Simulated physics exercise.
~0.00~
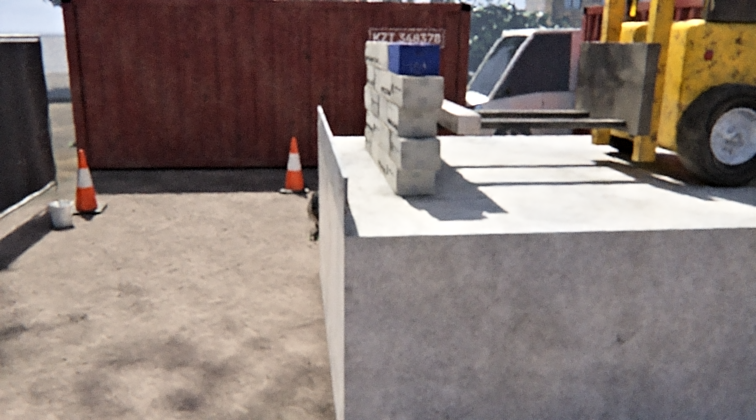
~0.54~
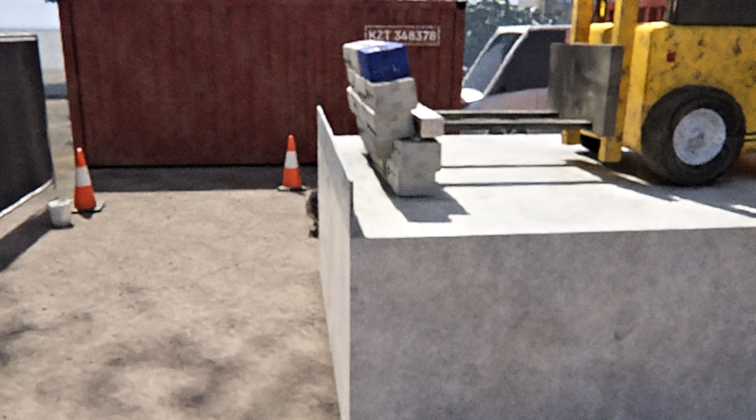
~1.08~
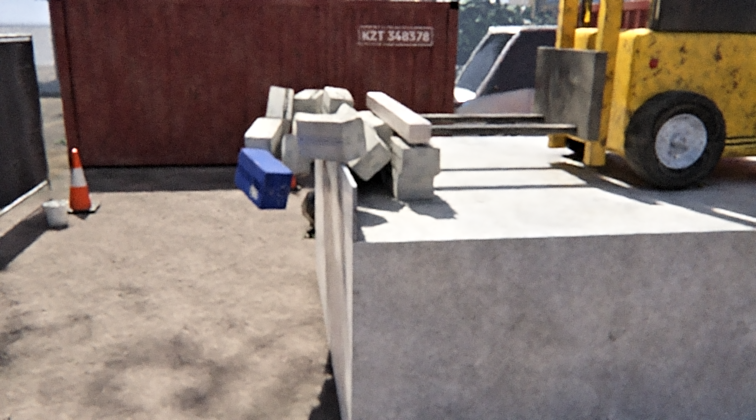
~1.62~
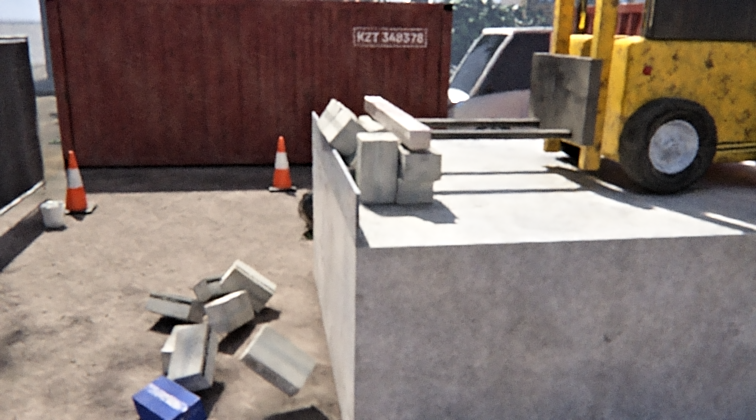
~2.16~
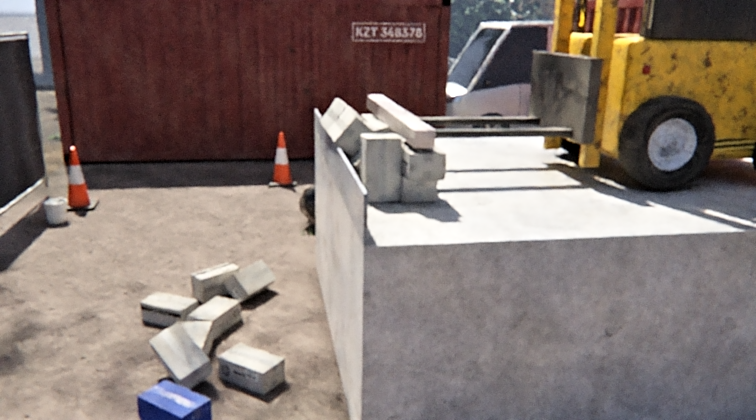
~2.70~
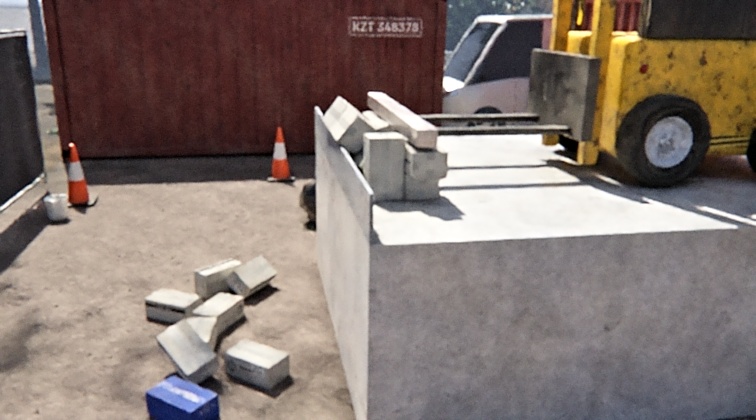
At the start, a tall stack of pale grey blocks with a blue one on top stands near the board-lined edge of a concrete dock, while a yellow forklift waits at right with a beam held level. The forklift moves left and the beam pushes into the stack, which leans toward the drop. The upper part topples over the low board, with the blue block leading the fall. Several blocks tumble onto the dirt below as the forklift halts. At the end, the blue block and a scatter of grey ones lie still on the ground, while others stay heaped against the board beneath the beam.
